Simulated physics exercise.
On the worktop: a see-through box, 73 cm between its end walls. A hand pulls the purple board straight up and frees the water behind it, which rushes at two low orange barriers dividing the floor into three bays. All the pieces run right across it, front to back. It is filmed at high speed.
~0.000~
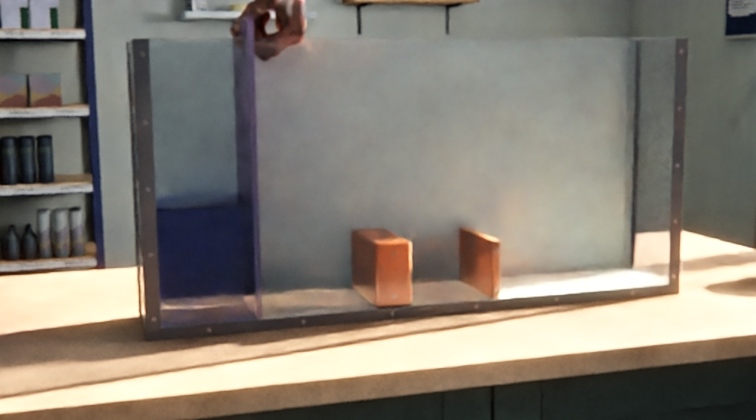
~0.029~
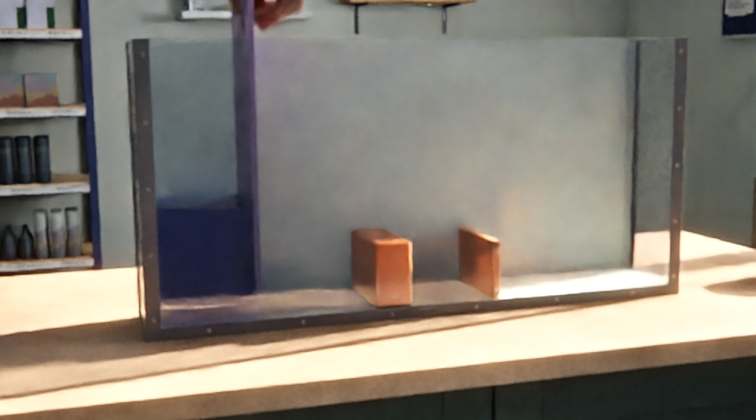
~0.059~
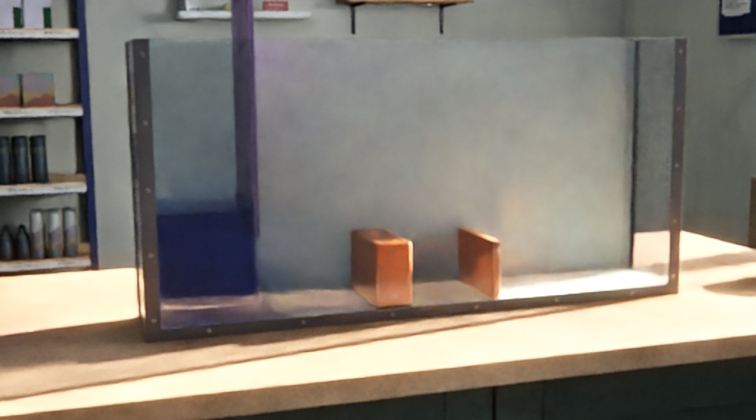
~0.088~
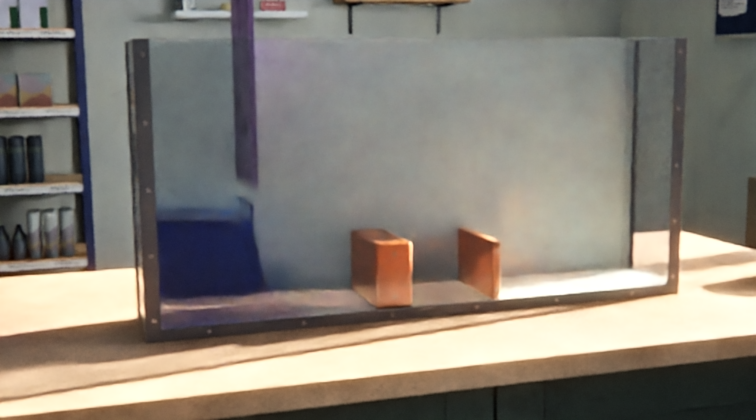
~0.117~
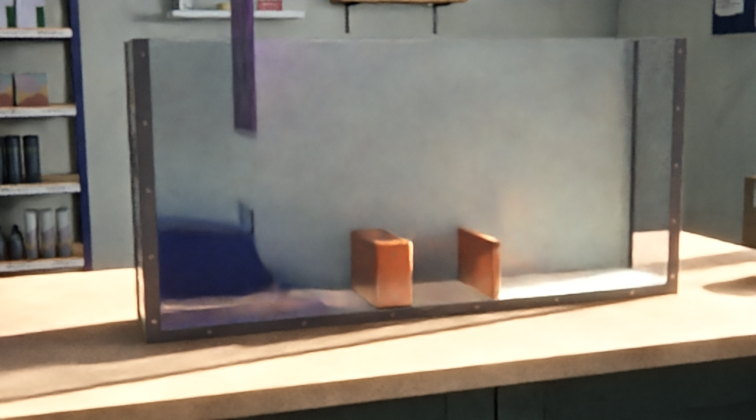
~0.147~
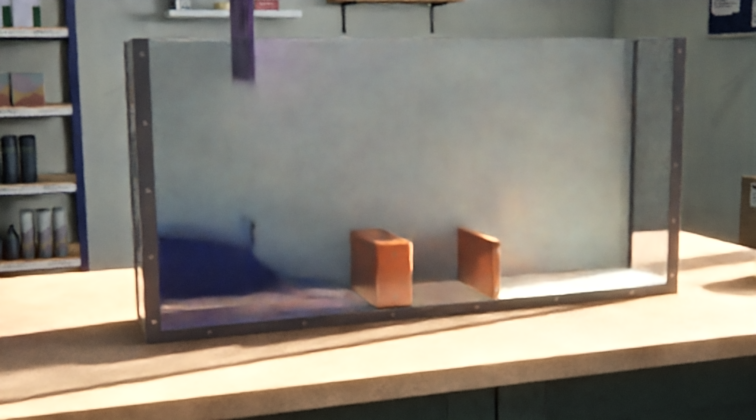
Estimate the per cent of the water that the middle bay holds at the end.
About 10 per cent.
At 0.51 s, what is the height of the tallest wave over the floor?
About 24.0 cm.
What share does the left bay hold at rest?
Some 90 per cent.
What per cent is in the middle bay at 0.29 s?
Some 0 per cent.
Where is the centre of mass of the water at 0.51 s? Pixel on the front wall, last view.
Around (316, 275).
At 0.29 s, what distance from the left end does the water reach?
About 28 cm.
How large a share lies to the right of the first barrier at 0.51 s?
About 4 per cent.
By 0.29 s 100 per cent is still short of the first barrier, 0 is over the second.
By 0.51 s 95 per cent is still short of the first barrier, 0 is over the second.
By 0.90 s 91 per cent is still short of the first barrier, 0 is over the second.
At rest it is 89 per cent left, 11 middle, 0 right.
